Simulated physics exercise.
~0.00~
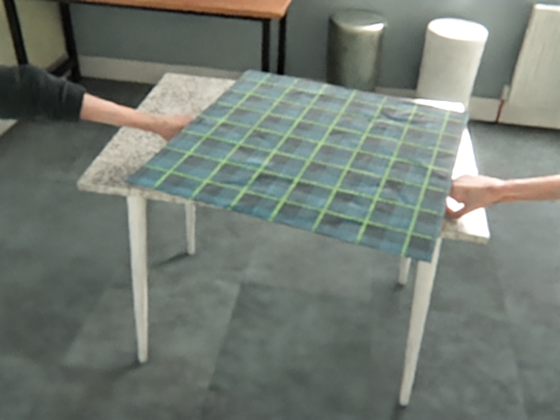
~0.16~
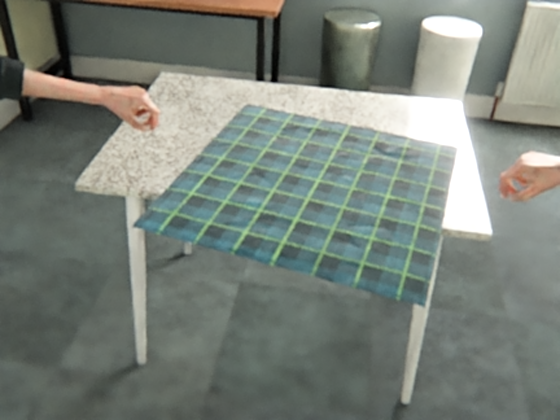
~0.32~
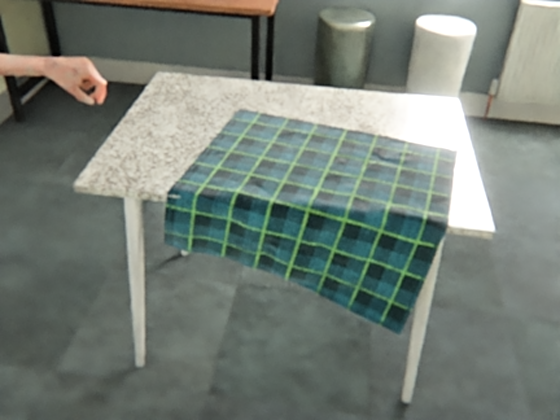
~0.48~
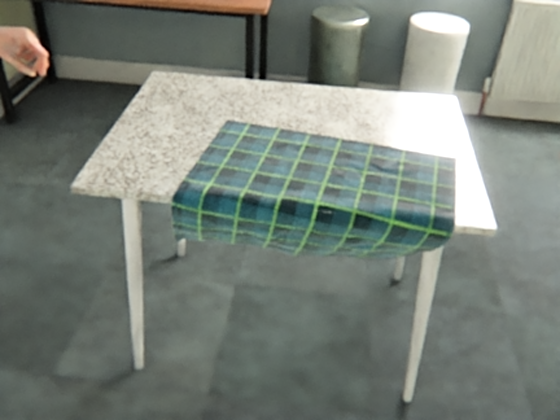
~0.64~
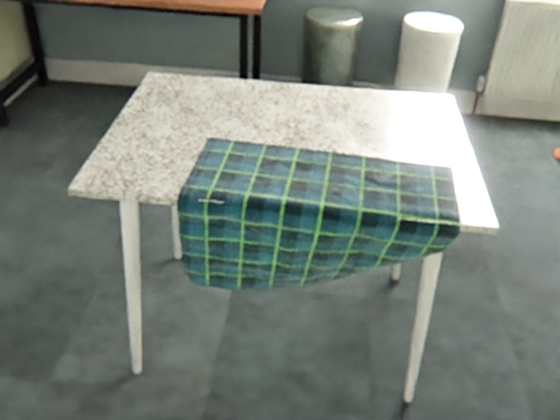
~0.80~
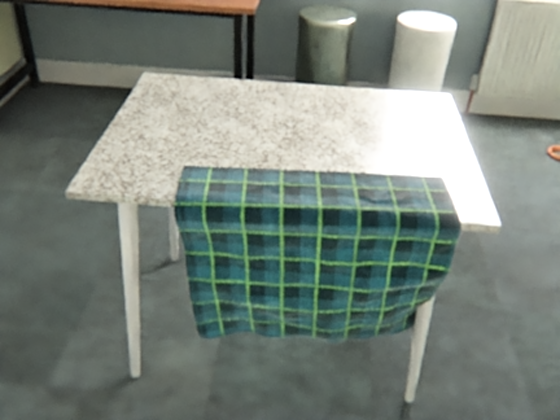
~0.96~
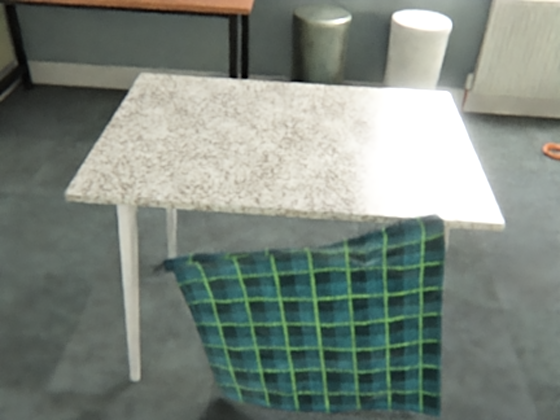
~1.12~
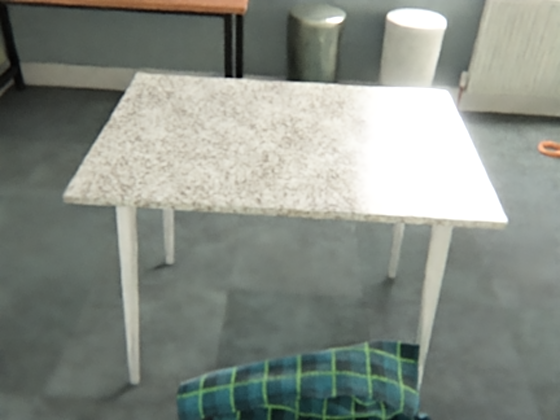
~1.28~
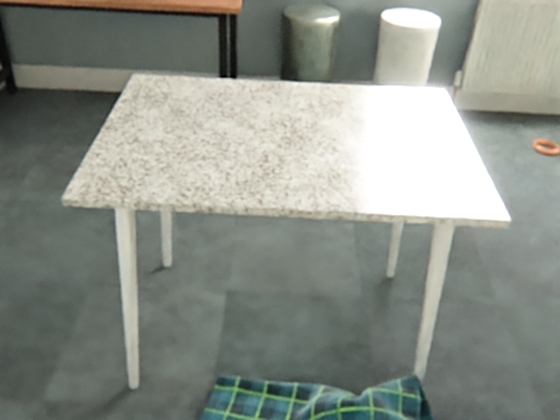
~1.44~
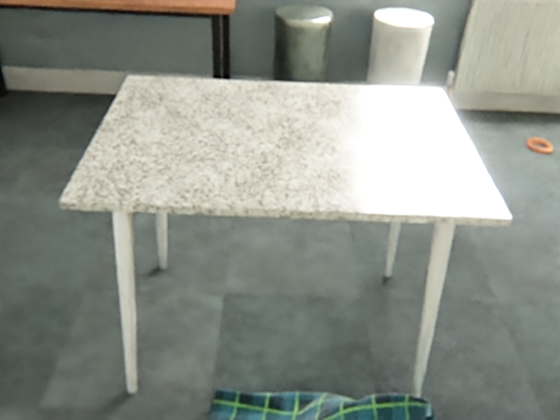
In a grey-floored room, two hands let go of a blue and green checked cloth over the front edge of a pale speckled table, and it drooped, slid steadily forward off the edge and dropped into a crumpled heap on the floor.
